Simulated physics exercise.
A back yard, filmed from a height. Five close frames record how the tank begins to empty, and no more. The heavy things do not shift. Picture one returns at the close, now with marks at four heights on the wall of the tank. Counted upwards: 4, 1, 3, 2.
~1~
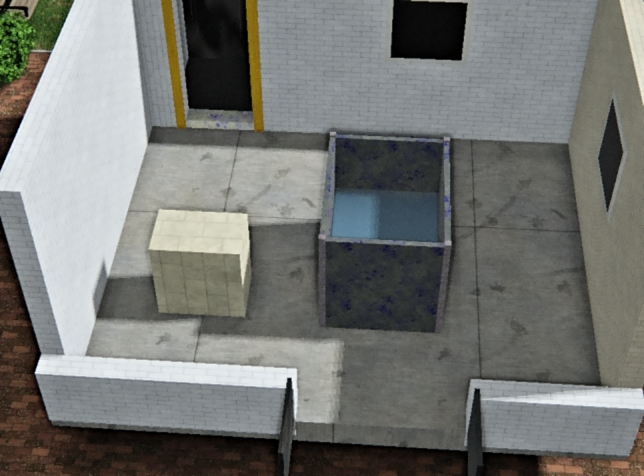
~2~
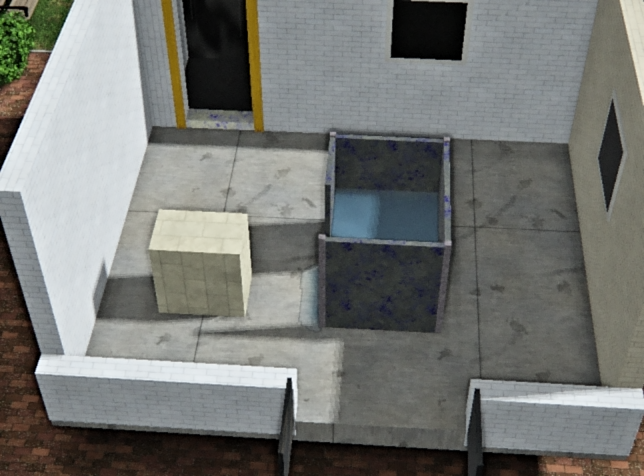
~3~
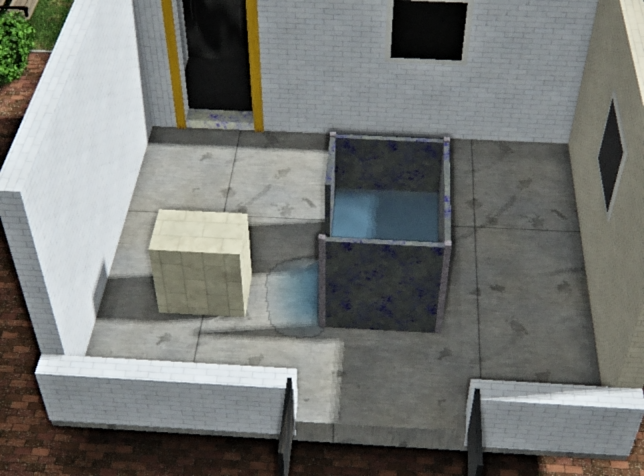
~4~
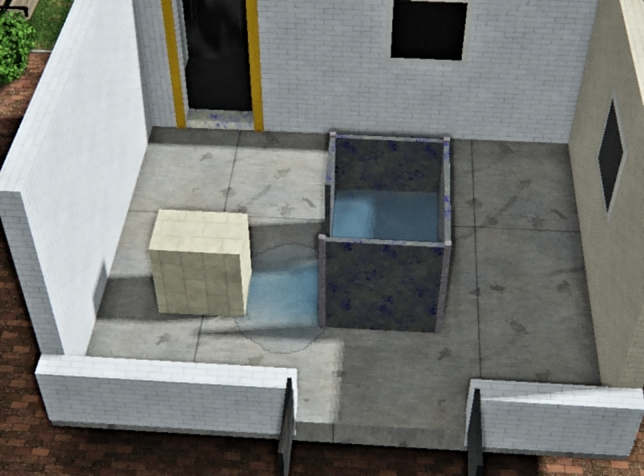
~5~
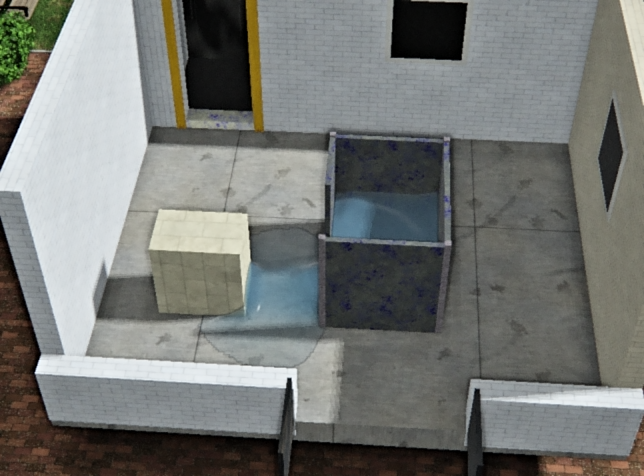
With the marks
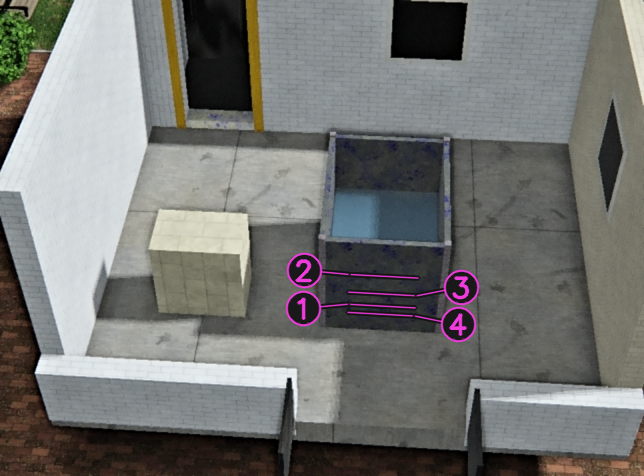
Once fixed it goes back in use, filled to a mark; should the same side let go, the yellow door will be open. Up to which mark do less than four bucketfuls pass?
3 is the one.
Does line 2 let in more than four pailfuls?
Yes, that goes wrong.
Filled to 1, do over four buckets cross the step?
No, that is safe.
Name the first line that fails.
2 it is.
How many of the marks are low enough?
Three of the four.
On the marked copy, 1 at (381, 306); 2 at (383, 276); 3 at (382, 293); 4 at (381, 314); from the bottom up 4, 1, 3, 2.
With 1, nothing gets over.
With 2, about 12 bucketfuls get in.
With 3, a bucket or two gets in.
With 4, nothing gets over.
